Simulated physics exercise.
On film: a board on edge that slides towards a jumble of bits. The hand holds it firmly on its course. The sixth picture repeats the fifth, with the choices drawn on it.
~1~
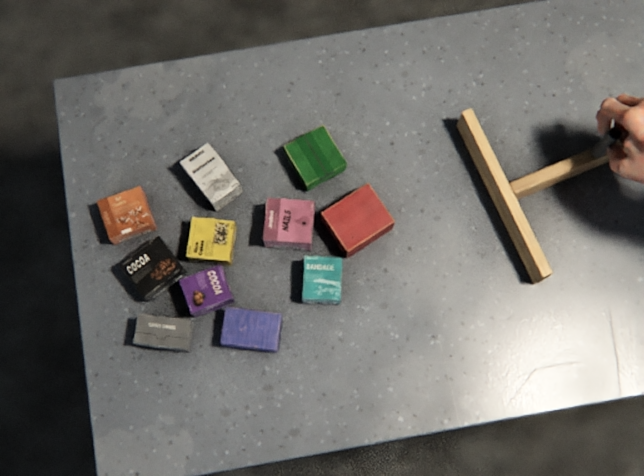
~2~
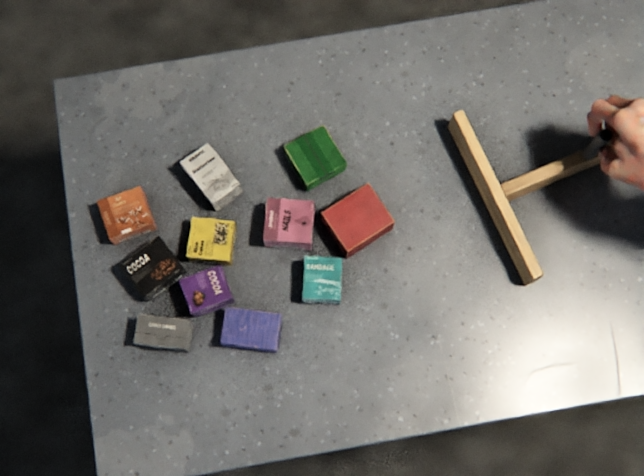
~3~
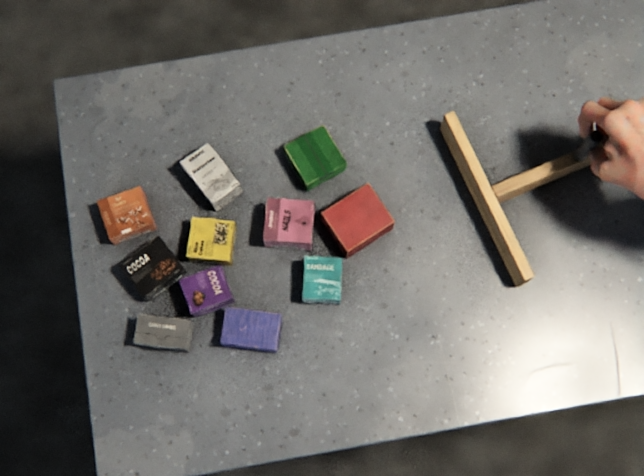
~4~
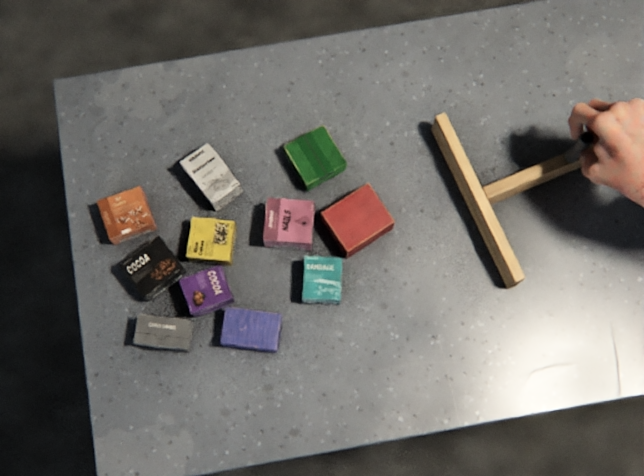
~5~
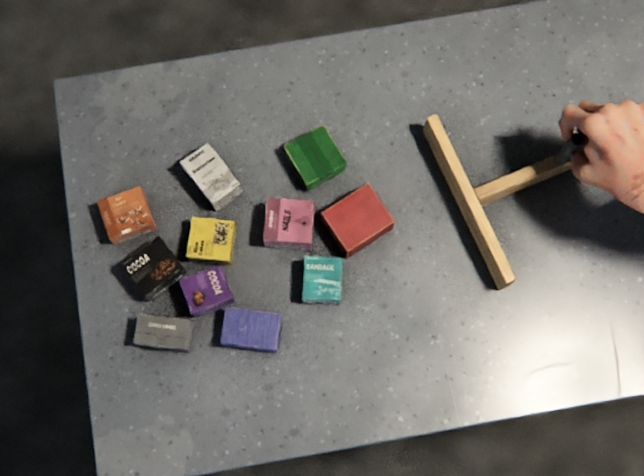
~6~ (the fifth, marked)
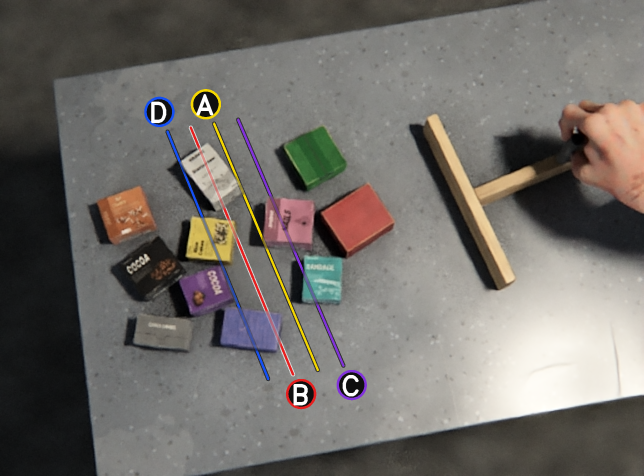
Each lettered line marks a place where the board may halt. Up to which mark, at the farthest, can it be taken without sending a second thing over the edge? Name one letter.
D.
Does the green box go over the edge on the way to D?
No.
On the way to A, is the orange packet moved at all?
By then, no.
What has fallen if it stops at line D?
The black packet goes over.
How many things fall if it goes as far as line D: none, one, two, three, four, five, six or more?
One.
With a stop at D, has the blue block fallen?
No.
On the marked copy, A at (264, 243); B at (240, 247); C at (289, 239); D at (216, 251).
With D. Early on, board (379, 212); pink box (283, 224); red block (342, 221).
Further on, board (286, 228); black packet (110, 282); yellow packet (153, 260).
At the end, board (217, 240); black packet over the edge; yellow packet (85, 273); one fallen.
As for the rest, A is within the limit but short; B is within the limit but short; C is within the limit but short.
